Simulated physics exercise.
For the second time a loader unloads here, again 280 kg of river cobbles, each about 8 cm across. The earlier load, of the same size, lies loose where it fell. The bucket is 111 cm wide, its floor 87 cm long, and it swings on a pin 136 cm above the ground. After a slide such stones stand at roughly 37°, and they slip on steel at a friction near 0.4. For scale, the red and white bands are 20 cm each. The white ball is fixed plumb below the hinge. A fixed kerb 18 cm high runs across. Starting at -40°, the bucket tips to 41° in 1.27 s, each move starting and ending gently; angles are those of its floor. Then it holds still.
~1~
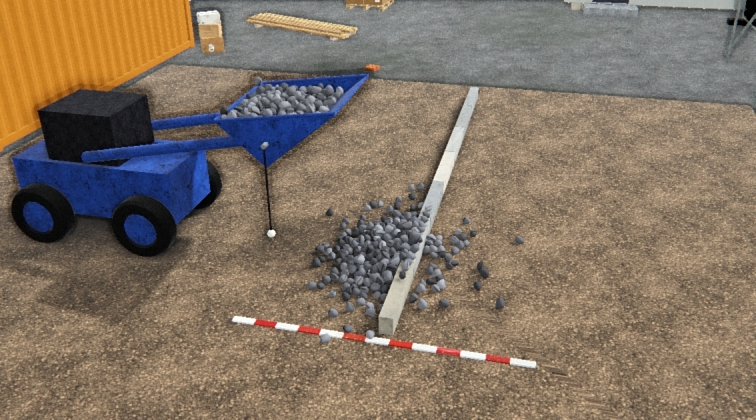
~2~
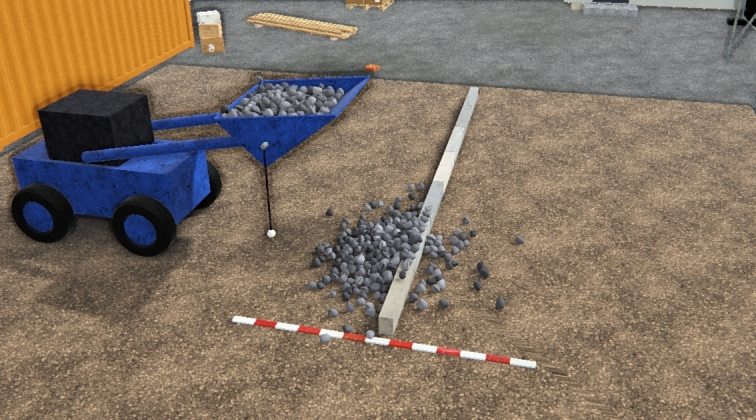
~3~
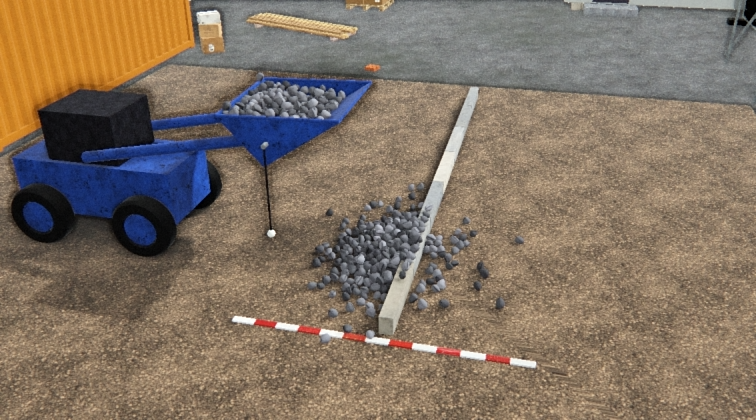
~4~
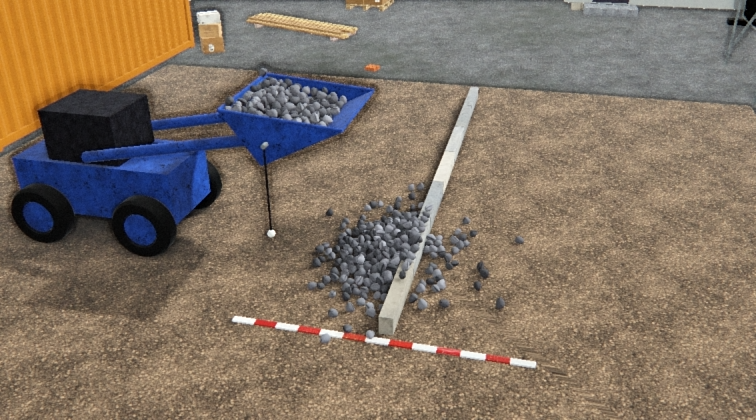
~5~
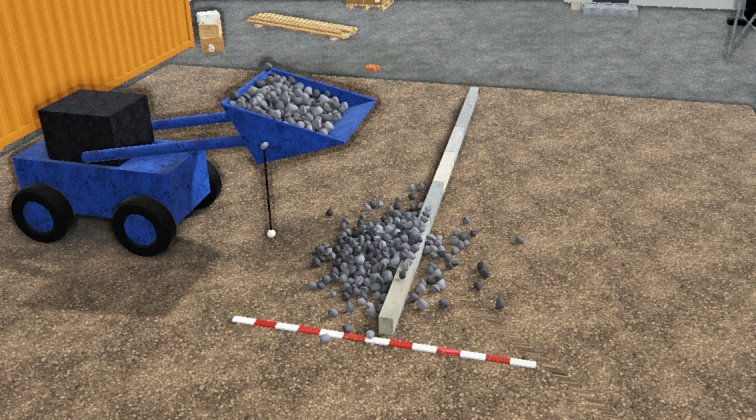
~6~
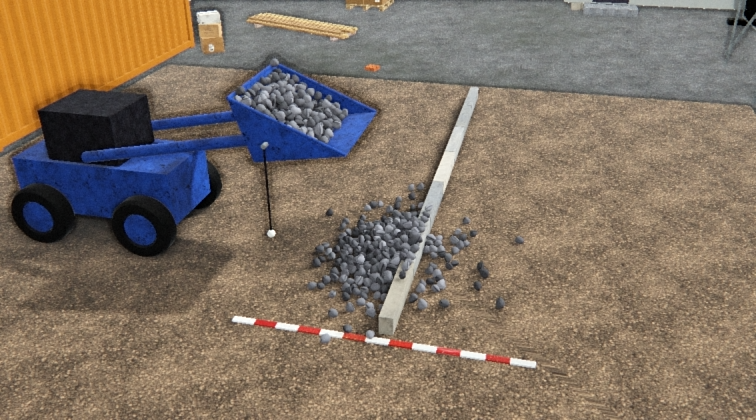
A yard of brown, gritty ground with a grey strip behind it is seen from above at an angle by a still camera. A blue loader with a black block on top stands left before an orange container, its bucket full of grey stones, while more stones lie loose around a pale kerb near a red-and-white rod. The bucket slowly swings its front edge downward, its stones still inside.
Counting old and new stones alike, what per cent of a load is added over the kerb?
About 6 per cent.
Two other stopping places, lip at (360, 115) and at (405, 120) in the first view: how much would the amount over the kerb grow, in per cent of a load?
First some 35, then 95 per cent.
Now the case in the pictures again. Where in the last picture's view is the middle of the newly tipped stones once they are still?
Near (371, 243).
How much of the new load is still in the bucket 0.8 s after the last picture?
About 50 per cent.
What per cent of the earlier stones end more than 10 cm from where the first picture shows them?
Roughly 10 per cent of them.
Then, 0.4 s after the last picture the floor is at 28°; in per cent of one load, 100 in the bucket, 90 on this side of the kerb, 10 over the kerb; the foremost stones are at (481, 267).
Then, 0.8 s after the last picture the floor is at 41°; in per cent of one load, 49 in the bucket, 141 on this side of the kerb, 10 over the kerb; the foremost stones are at (481, 267).
Then, 1.2 s after the last picture the floor is at 41°; in per cent of one load, 4 in the bucket, 185 on this side of the kerb, 12 over the kerb; the foremost stones are at (481, 267).
Then, 3.8 s after the last picture the floor is at 41°; in per cent of one load, 0 in the bucket, 184 on this side of the kerb, 17 over the kerb; the foremost stones are at (485, 266). Net gain over the kerb, 6.
